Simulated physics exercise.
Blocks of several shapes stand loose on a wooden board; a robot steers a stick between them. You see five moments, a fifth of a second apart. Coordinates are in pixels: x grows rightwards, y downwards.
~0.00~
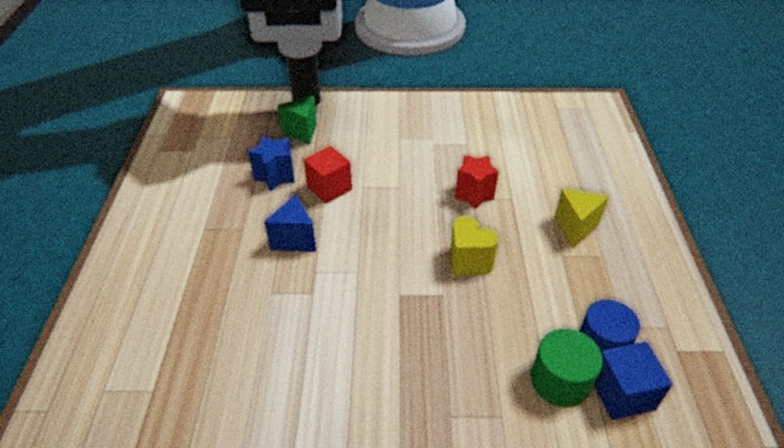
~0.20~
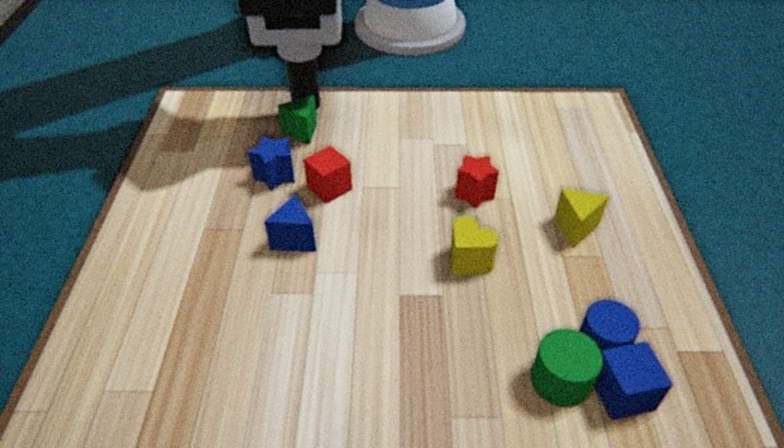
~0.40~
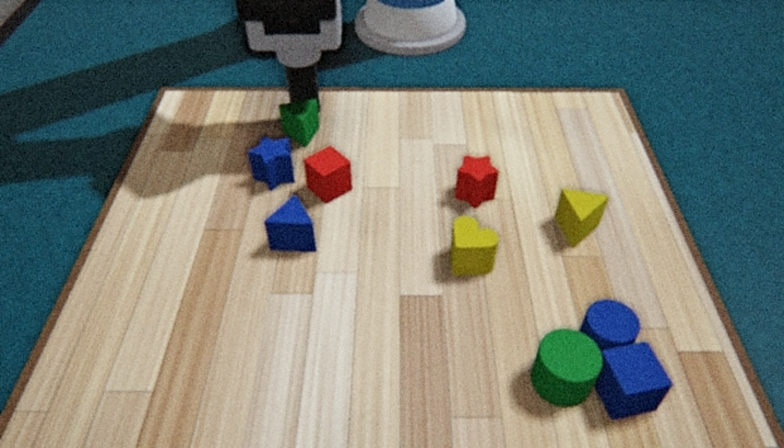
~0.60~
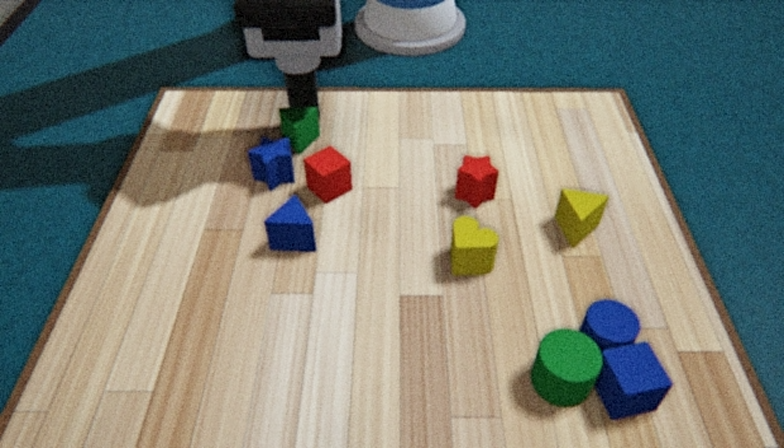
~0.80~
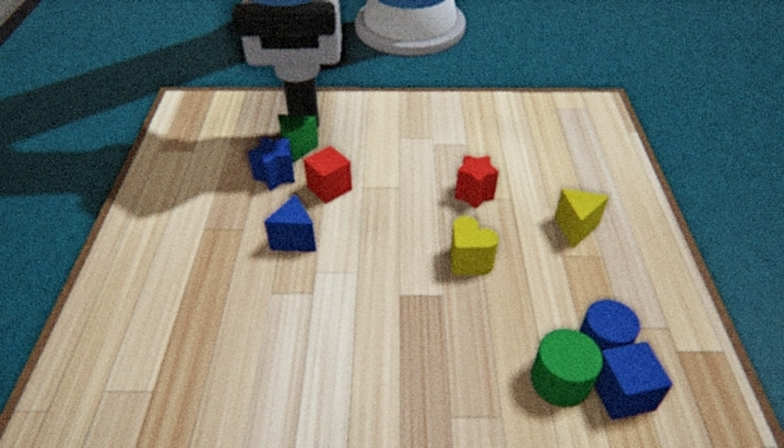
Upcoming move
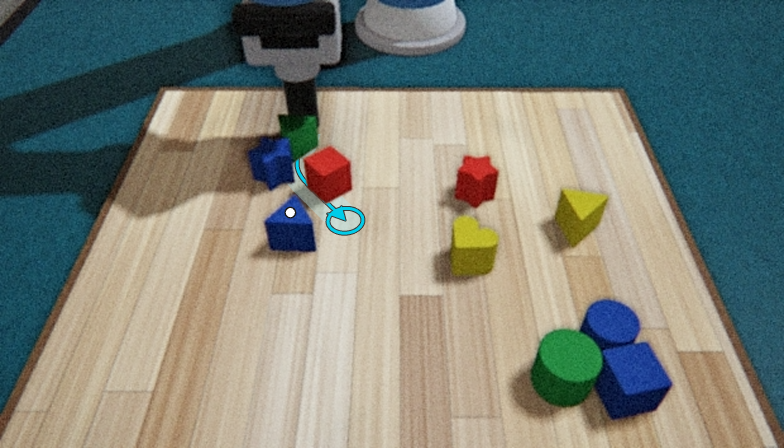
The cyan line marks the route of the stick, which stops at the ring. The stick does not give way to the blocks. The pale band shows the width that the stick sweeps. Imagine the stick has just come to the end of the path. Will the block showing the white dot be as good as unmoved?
Final answer: Yes.
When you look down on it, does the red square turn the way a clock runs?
I expect not.
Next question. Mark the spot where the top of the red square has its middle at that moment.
It will likely be found at (377, 182).
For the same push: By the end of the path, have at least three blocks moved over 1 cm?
Final answer: Yes.
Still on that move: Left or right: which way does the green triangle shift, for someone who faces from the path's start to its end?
Answer: Rightward.
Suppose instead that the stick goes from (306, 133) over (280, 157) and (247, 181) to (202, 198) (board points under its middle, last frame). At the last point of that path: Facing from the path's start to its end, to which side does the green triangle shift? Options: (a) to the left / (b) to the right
a.
The line goes from (306, 133) through (297, 163) and (316, 192) to (345, 221); the dot is on the blue triangle.
What follows on the original path. One third of the way, stick at (296, 156); blue star block at (258, 167), turned 60° clockwise; green triangle at (288, 155).
Two thirds of the way, stick at (315, 184); blue star block at (253, 172), turned 70° clockwise; green triangle at (290, 179), turned 30° clockwise; red square at (345, 171), turned 35° anticlockwise.
At the end, stick at (345, 212); blue star block at (253, 172), turned 70° clockwise; blue triangle unmoved; green triangle at (291, 181), turned 40° clockwise; red square at (377, 182), turned 75° anticlockwise.
